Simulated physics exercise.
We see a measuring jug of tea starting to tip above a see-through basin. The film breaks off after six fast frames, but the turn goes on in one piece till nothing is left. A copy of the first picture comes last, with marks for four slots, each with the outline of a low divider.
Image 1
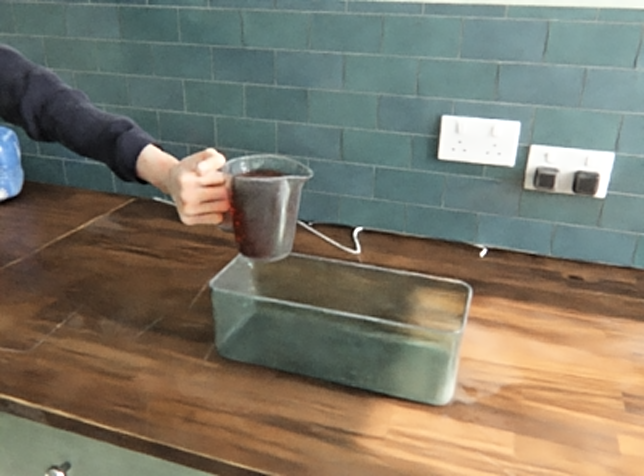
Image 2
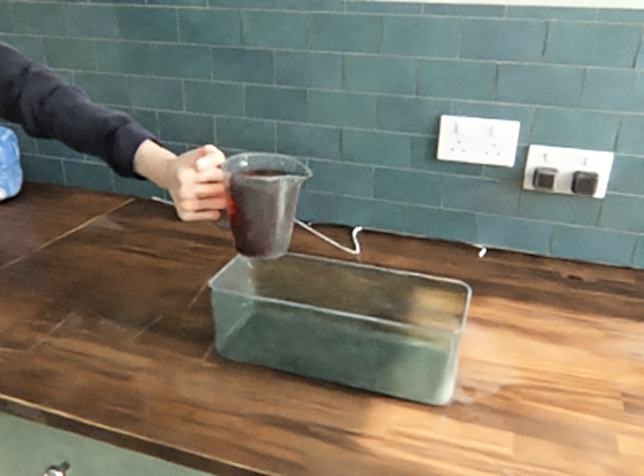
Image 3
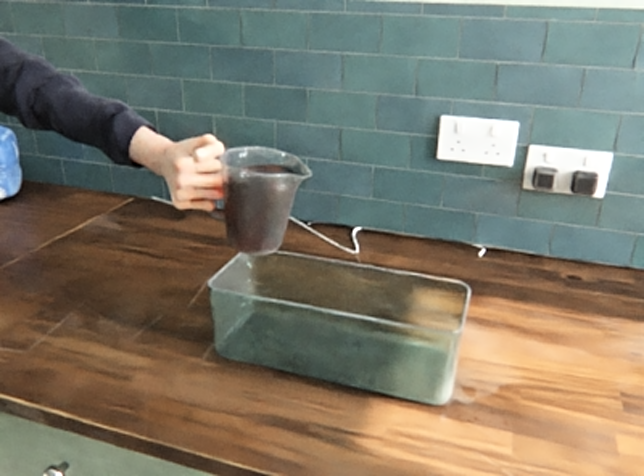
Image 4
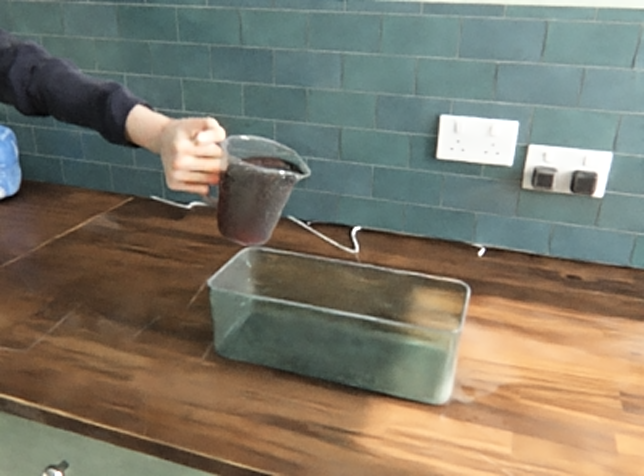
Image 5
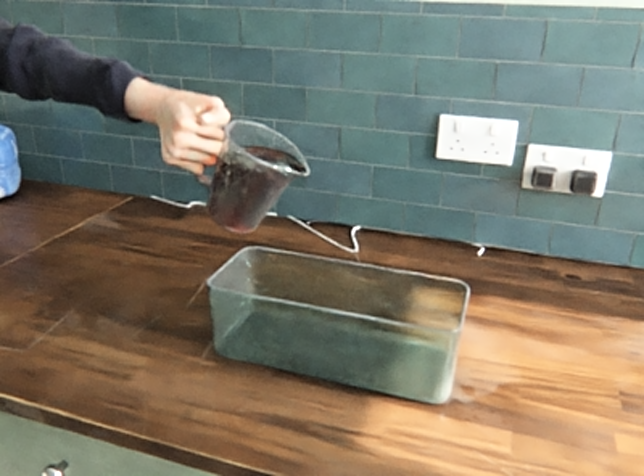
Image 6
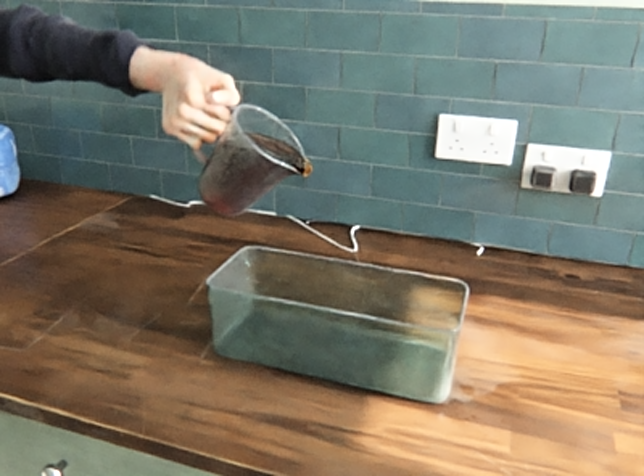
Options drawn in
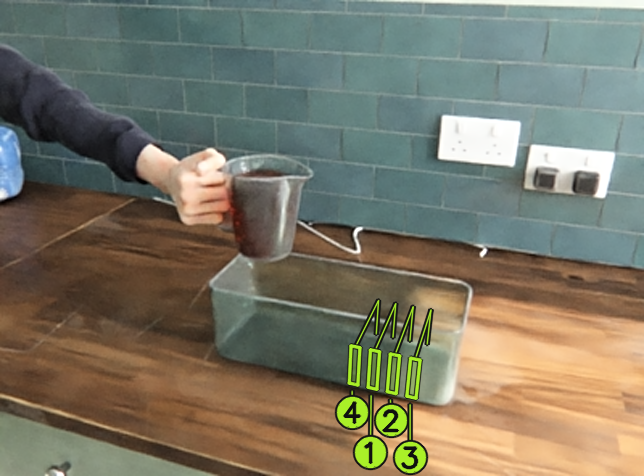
A hand tilts a jug of dark tea rightward above a clear basin until tea reaches its lip.
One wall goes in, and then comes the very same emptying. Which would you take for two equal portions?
Choose 1.
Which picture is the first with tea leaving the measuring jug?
In picture 6.
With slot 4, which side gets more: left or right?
More ends on the right.
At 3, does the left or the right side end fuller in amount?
The left one.
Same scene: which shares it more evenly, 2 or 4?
4.
On the marked copy, 1 at (371, 395); 2 at (390, 399); 3 at (410, 404); 4 at (352, 390).
For slot 1, about 47 % ends left of the wall and 49 % right of it; 4 % is lost outside.
For slot 2, about 86 % ends left of the wall and 6 % right of it; 8 % is lost outside.
For slot 3, about 89 % ends left of the wall and 3 % right of it; 8 % is lost outside.
For slot 4, about 16 % ends left of the wall and 79 % right of it; 6 % is lost outside.
